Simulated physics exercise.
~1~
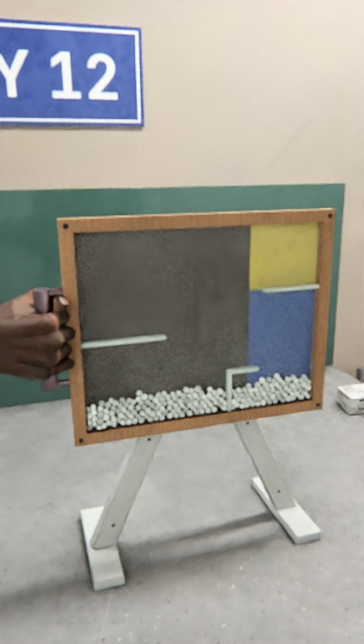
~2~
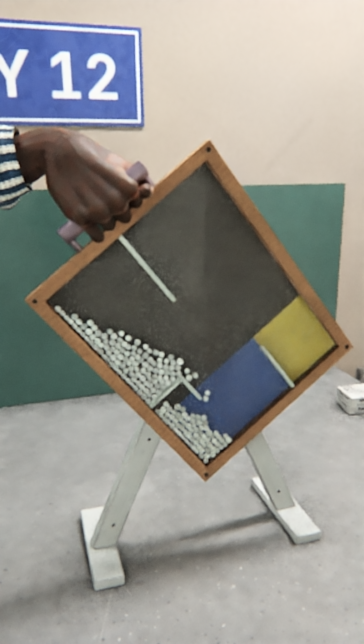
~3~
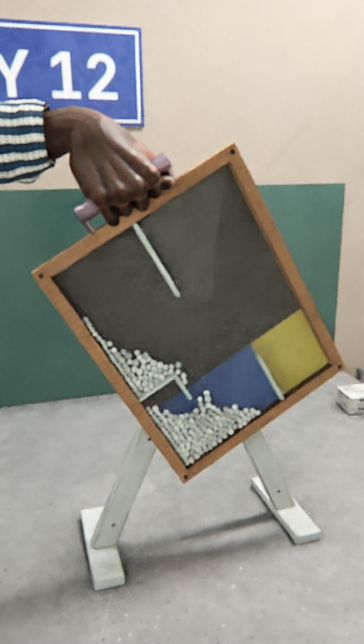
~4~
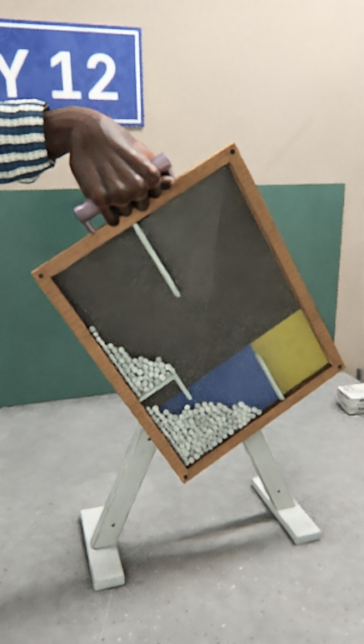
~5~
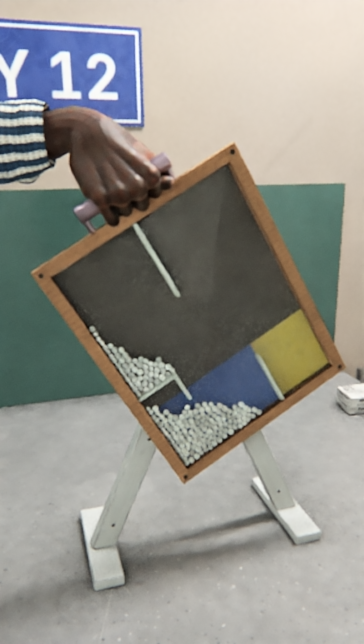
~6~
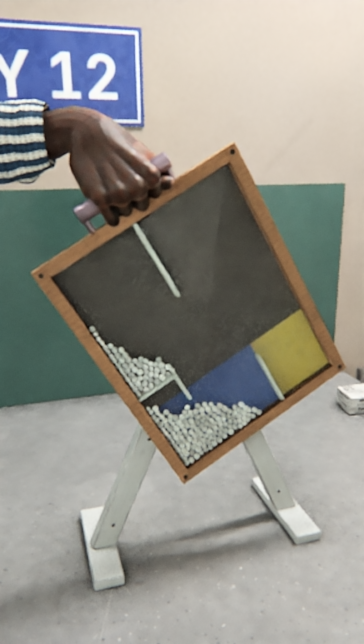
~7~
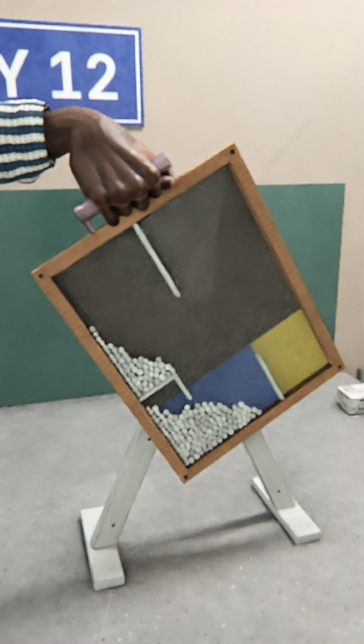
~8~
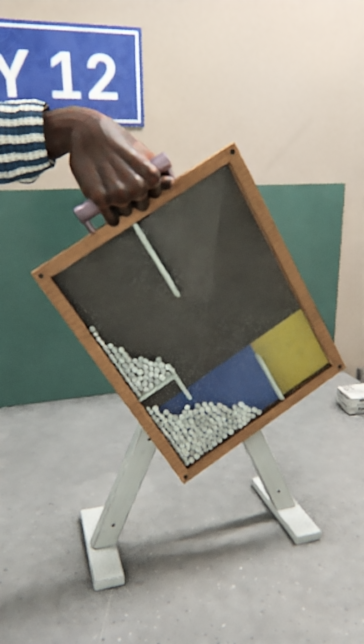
Hand turning a framed case clockwise on a stand, white beads sliding and settling mostly over blue, none reaching yellow.
